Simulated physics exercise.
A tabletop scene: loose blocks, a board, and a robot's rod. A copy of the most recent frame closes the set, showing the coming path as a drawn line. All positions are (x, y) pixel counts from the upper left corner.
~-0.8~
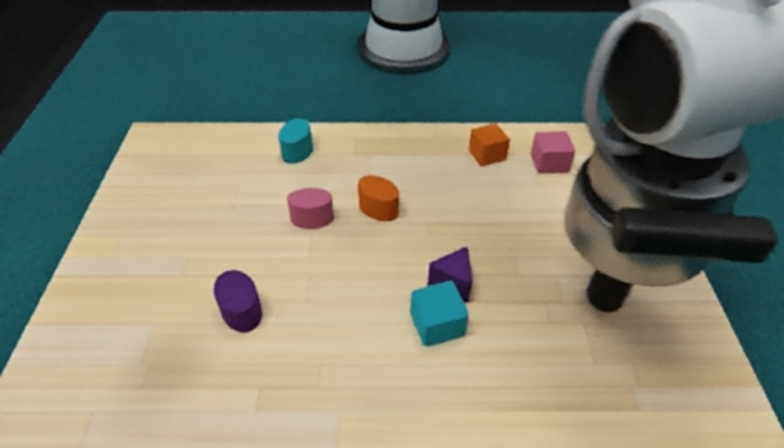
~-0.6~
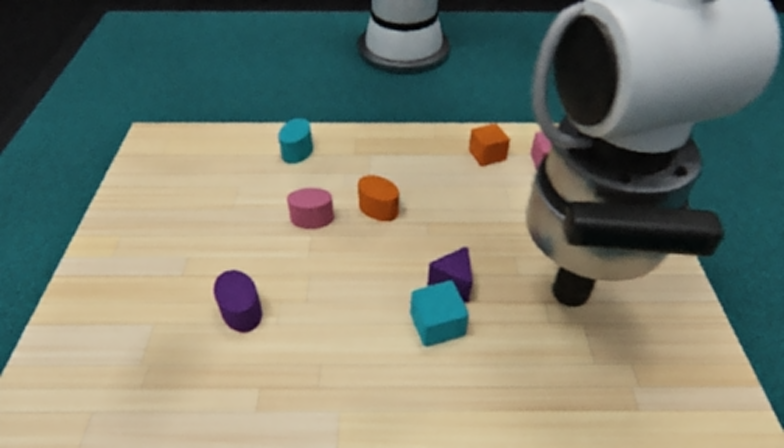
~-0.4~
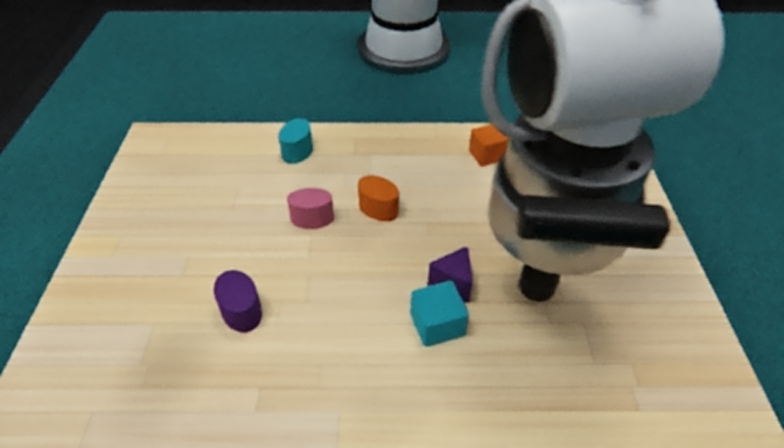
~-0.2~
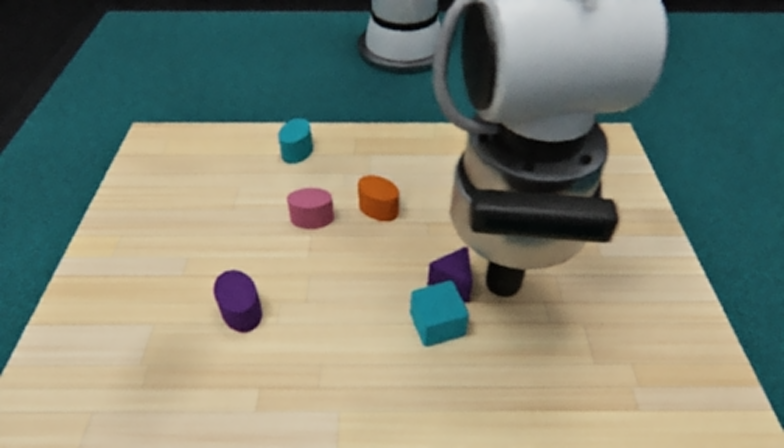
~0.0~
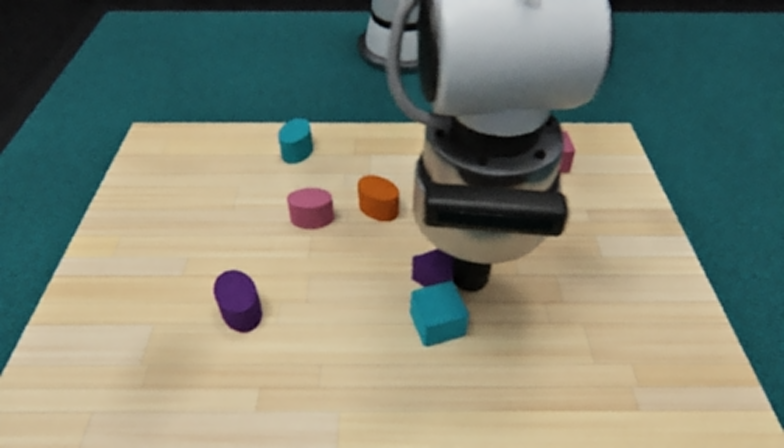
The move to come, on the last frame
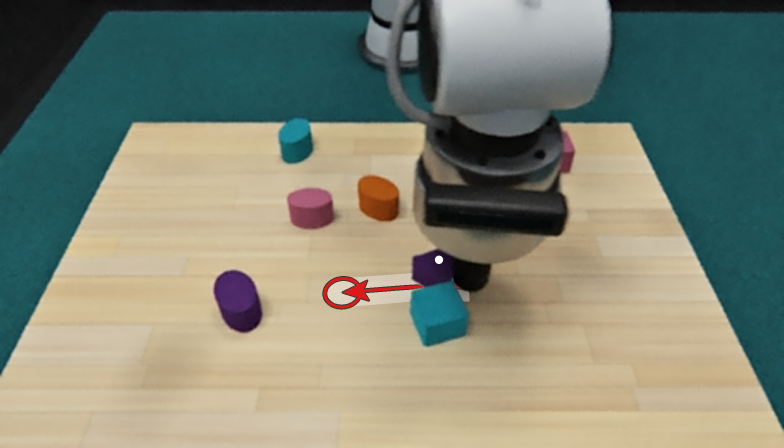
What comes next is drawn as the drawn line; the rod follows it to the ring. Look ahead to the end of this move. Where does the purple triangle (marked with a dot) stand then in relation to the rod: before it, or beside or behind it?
It falls back or aside.
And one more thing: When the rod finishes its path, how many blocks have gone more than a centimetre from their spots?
It shifts a single block.
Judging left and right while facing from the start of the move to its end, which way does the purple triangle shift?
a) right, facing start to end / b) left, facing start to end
Option a.
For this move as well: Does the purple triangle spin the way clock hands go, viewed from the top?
Yes
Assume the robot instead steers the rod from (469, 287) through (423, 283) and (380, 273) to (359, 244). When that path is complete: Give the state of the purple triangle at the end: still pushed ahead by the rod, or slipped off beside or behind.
It is no longer ahead.
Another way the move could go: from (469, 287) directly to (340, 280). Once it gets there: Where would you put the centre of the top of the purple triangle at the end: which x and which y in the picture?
It will likely be found at (326, 236).
The line goes from (469, 287) through (406, 288) to (343, 292); the dot is on the purple triangle.
The first path, step by step. One third of the way, rod (427, 278); purple triangle (398, 254), turned 30° clockwise.
Two thirds of the way, rod (385, 281); purple triangle (364, 248), turned 50° clockwise.
At the end, rod (342, 284); purple triangle (354, 245), turned 75° clockwise; turquoise square block unmoved.
